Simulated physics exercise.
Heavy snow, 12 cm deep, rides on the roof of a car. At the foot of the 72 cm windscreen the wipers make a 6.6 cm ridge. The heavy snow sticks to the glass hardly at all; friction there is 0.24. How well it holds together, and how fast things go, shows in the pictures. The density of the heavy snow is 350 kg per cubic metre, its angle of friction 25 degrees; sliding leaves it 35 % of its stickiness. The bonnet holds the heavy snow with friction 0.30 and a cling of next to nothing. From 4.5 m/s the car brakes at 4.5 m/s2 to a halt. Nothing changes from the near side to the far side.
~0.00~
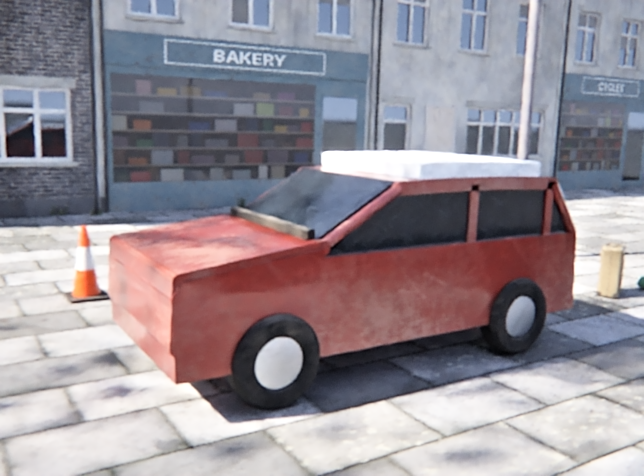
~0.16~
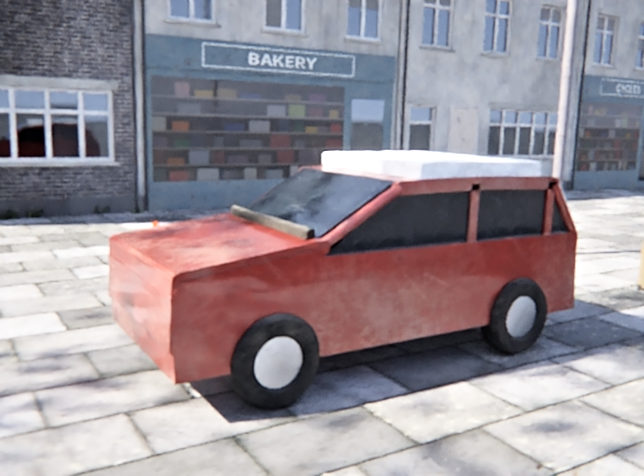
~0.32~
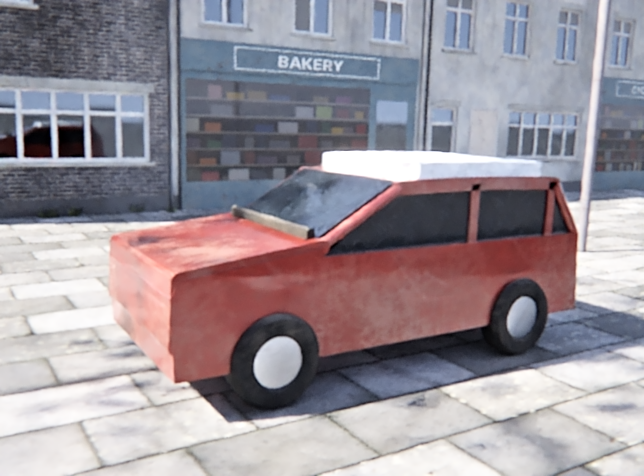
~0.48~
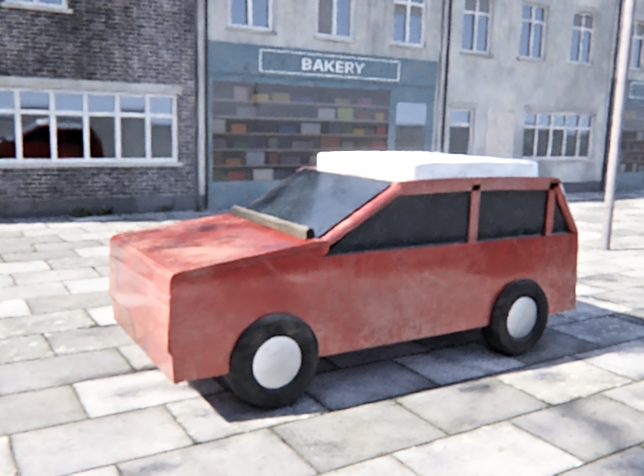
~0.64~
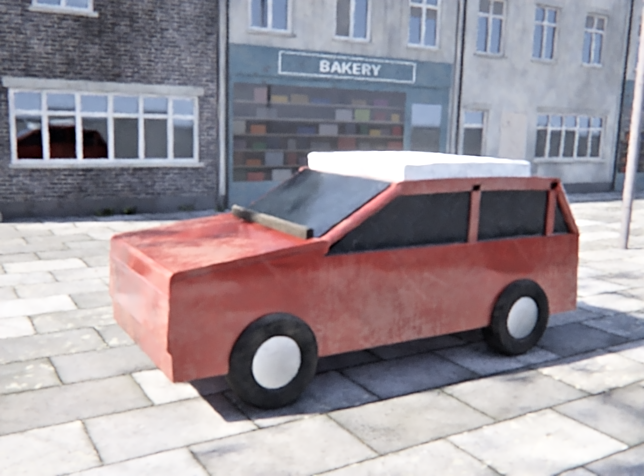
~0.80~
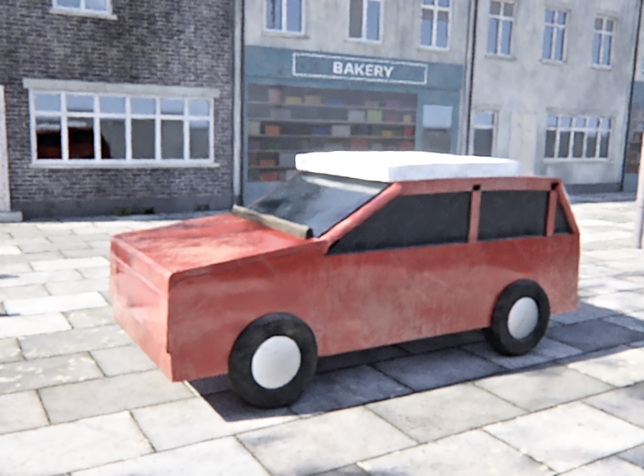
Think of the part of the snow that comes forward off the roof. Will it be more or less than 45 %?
The part of the snow that comes forward off the roof is more than 45 %.
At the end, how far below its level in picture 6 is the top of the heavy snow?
About 0 cm.
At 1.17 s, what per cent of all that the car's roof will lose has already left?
Some 50 per cent.
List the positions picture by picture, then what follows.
In the first picture, leading edge of the heavy snow at (420, 178).
In the second picture, leading edge of the heavy snow at (421, 163).
In the third picture, leading edge of the heavy snow at (419, 170), its middle shifted 1.2 cm.
In the fourth picture, leading edge of the heavy snow at (414, 170), its middle shifted 5.8 cm.
In the fifth picture, leading edge of the heavy snow at (404, 167), its middle shifted 15 cm.
In the sixth picture, leading edge of the heavy snow at (387, 170), its middle shifted 28 cm, 7 % of it past the top of the windscreen, in one piece.
After 1.17 s, 55 % of the snow is on the roof, 40 % on the glass, 5 % on the bonnet and none has gone off the nose.
After 1.62 s, 21 % of the snow is on the roof, 43 % on the glass, 36 % on the bonnet and none has gone off the nose.
After 2.06 s, 15 % of the snow is on the roof, 35 % on the glass, 47 % on the bonnet and 3 % has gone off the nose.
After 2.50 s, 15 % of the snow is on the roof, 35 % on the glass, 47 % on the bonnet and 3 % has gone off the nose.
After 3.20 s, at the end, 15 % of the snow is on the roof, 35 % on the glass, 47 % on the bonnet and 3 % has gone off the nose.
